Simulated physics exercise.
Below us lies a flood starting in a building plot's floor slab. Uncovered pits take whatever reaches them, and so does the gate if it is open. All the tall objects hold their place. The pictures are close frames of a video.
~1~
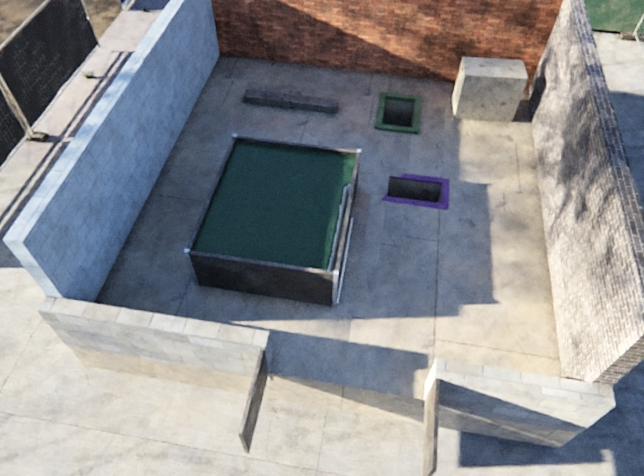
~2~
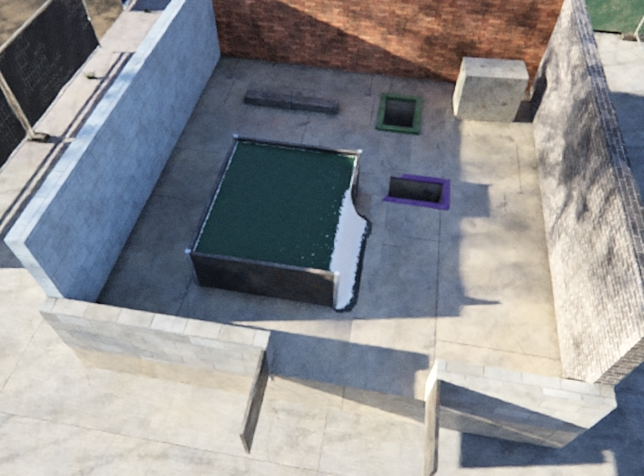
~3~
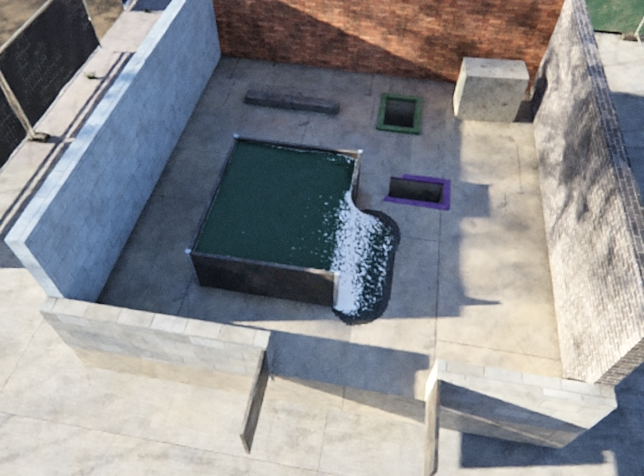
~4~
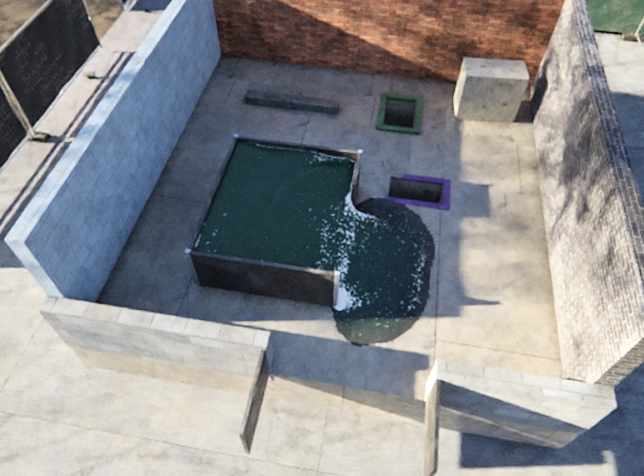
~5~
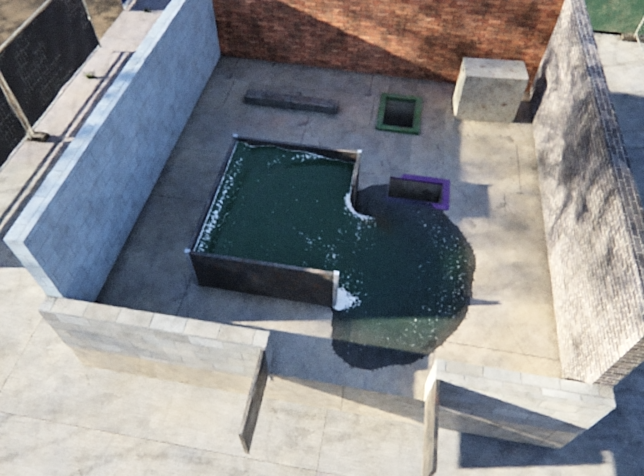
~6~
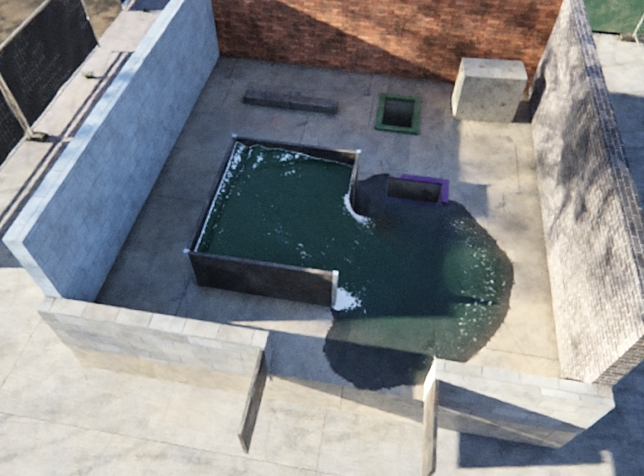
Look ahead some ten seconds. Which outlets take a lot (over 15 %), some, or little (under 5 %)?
The gate takes over 15 %; the purple pit takes between 5 and 15 %; the green pit takes between 5 and 15 %.
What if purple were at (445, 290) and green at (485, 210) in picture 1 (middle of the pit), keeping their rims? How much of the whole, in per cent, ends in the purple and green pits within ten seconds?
In per cent: Purple 45, green 12.
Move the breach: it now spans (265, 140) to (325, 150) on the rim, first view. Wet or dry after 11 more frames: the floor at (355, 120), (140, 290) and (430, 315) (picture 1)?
In turn: Wet, free of water, free of water.
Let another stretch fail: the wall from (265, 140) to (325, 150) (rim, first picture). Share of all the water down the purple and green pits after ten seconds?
Parts in a hundred: Purple 0, green 20.
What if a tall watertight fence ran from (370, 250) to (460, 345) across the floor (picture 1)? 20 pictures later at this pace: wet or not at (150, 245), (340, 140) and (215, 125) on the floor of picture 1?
In that order: No water, not flooded, dry.
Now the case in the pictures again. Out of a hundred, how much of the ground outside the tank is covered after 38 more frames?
Roughly 60 per cent.
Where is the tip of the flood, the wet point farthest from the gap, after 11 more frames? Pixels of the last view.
Close to (529, 130).
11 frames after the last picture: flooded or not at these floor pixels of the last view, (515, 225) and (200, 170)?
In that order: Flooded, dry.
A moment on, water covers 30 % of the floor; the gate 0 %, the purple pit 1 %, the green pit 0 %.
Next, water covers 30 % of the floor; the gate 2 %, the purple pit 1 %, the green pit 0 %.
Then, water covers 40 % of the floor; the gate 4 %, the purple pit 1 %, the green pit 0 %.
Later, water covers 60 % of the floor; the gate 11 %, the purple pit 3 %, the green pit 4 %.
In the end, water covers 85 % of the floor; the gate 17 %, the purple pit 9 %, the green pit 8 %.
